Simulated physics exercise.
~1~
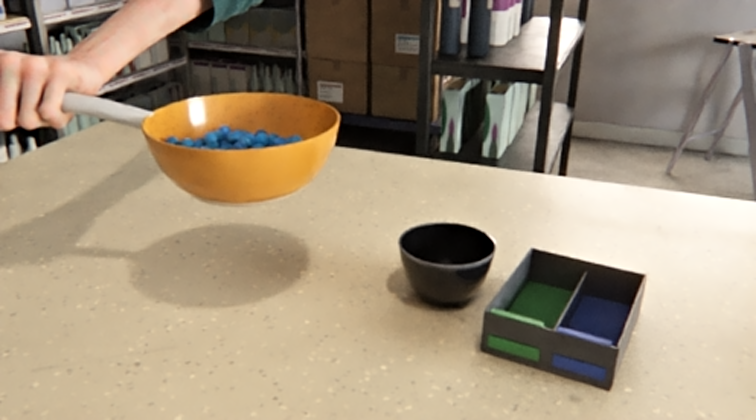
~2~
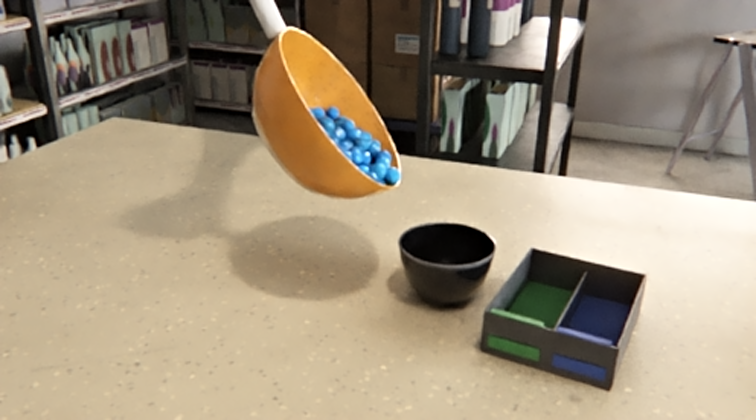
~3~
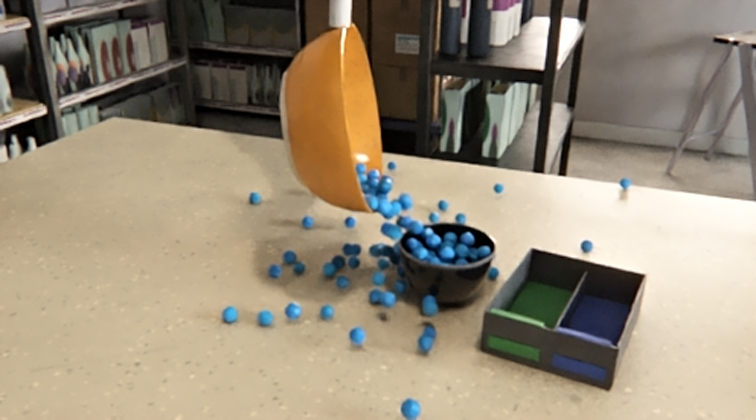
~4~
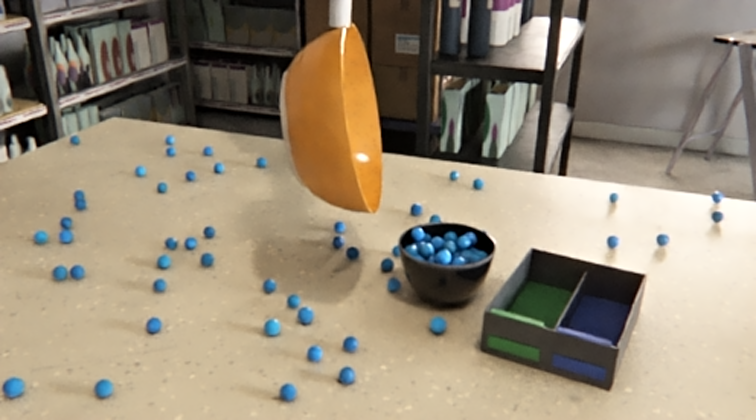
At first, a hand holds an orange bowl of small blue balls by its pale handle above a speckled table, to the left of a black bowl and a dark tin with a green section and a blue section. The orange bowl moves right and tips toward the black bowl, its balls gathering near the rim. It then turns onto its side, and the balls pour out, some landing in the black bowl and many bouncing around it. Finally the orange bowl hangs empty on its side, while the black bowl holds a heap, other balls lie scattered widely, and the tin's sections stay empty.
